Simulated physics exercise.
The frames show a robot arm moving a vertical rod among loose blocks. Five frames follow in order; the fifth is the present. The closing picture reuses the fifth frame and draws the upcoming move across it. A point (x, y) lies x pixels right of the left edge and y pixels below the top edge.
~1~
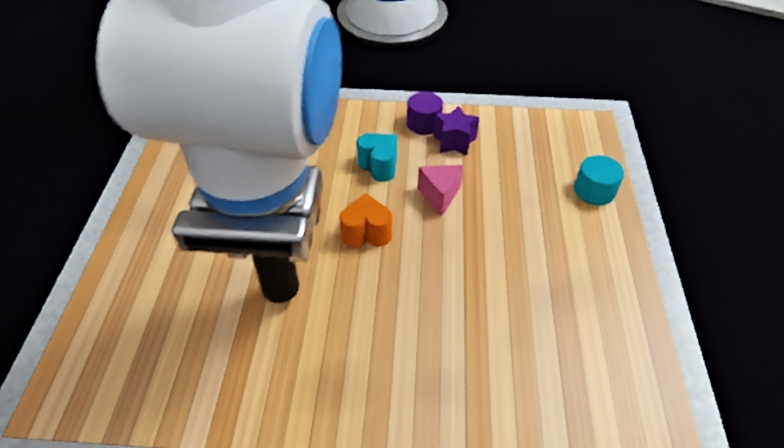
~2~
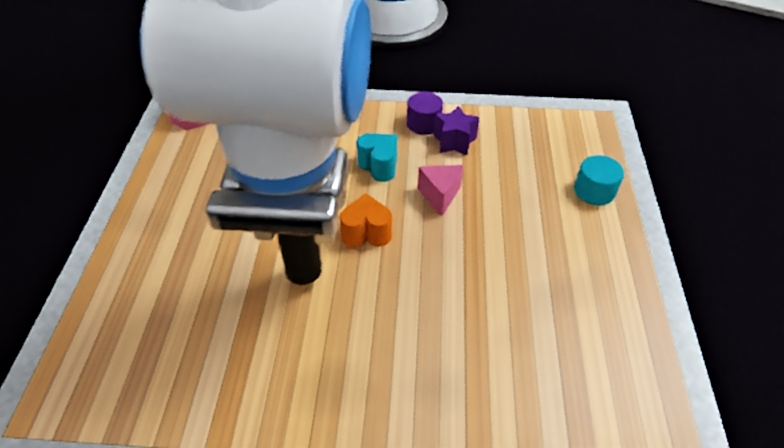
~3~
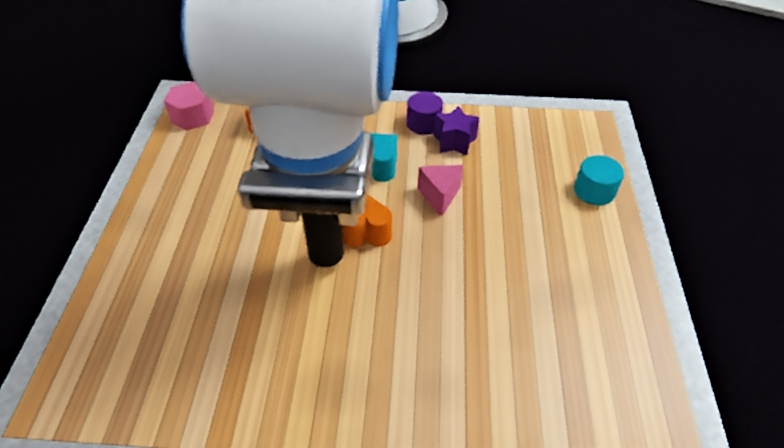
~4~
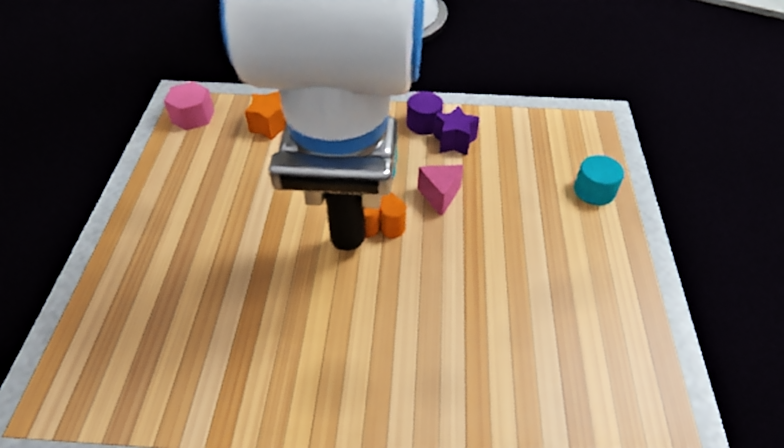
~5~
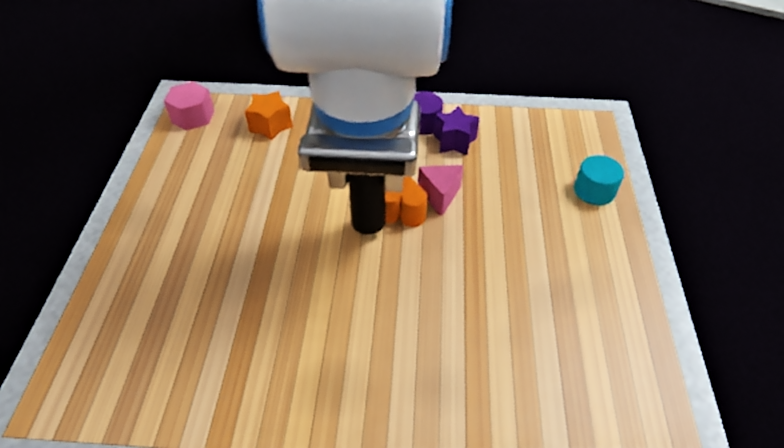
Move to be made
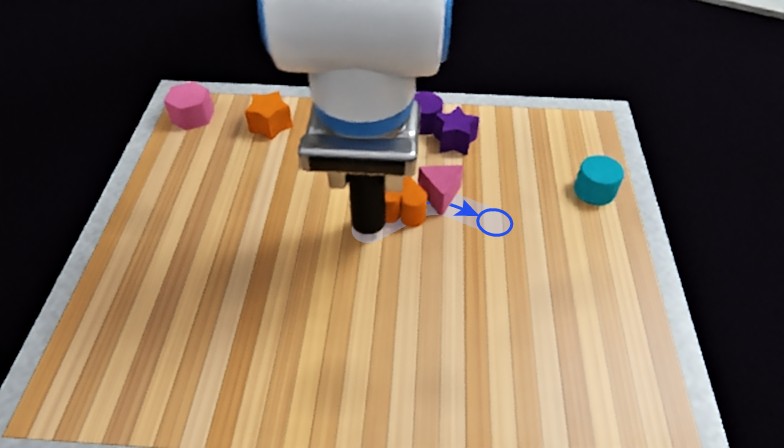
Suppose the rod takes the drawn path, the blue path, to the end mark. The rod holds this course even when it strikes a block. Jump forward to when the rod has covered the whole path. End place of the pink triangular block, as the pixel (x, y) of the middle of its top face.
My best guess is (507, 152).
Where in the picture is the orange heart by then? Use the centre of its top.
Just about (482, 164).
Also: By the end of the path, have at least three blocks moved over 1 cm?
No - that is not the case.
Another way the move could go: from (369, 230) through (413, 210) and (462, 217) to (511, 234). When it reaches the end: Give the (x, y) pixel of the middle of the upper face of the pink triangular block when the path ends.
At roughly (493, 155).
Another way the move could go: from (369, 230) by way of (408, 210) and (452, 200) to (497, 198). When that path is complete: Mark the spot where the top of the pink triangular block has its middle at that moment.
Just about (536, 137).
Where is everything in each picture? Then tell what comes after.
In the first picture, tip of the rod at (281, 288), middles of tops, turquoise heart at (379, 144), orange heart at (366, 211), pink triangular block at (442, 174).
In the second picture, rod at (304, 270), nothing pushed.
In the third picture, rod at (326, 254), nothing pushed.
In the fourth picture, rod at (348, 237), orange heart at (380, 202).
In the fifth picture, rod at (368, 222), turquoise heart hidden, orange heart at (403, 190), pink triangular block at (442, 174).
The line goes from (369, 230) via (408, 209) and (452, 205), ending at (495, 222).
On the path given first. One third of the way, rod at (409, 201); orange heart at (443, 172); pink triangular block at (472, 164).
Two thirds of the way, rod at (453, 197); orange heart at (481, 164); pink triangular block at (507, 152).
At the end, rod at (496, 214); turquoise heart unmoved; orange heart at (482, 164); pink triangular block at (507, 152).
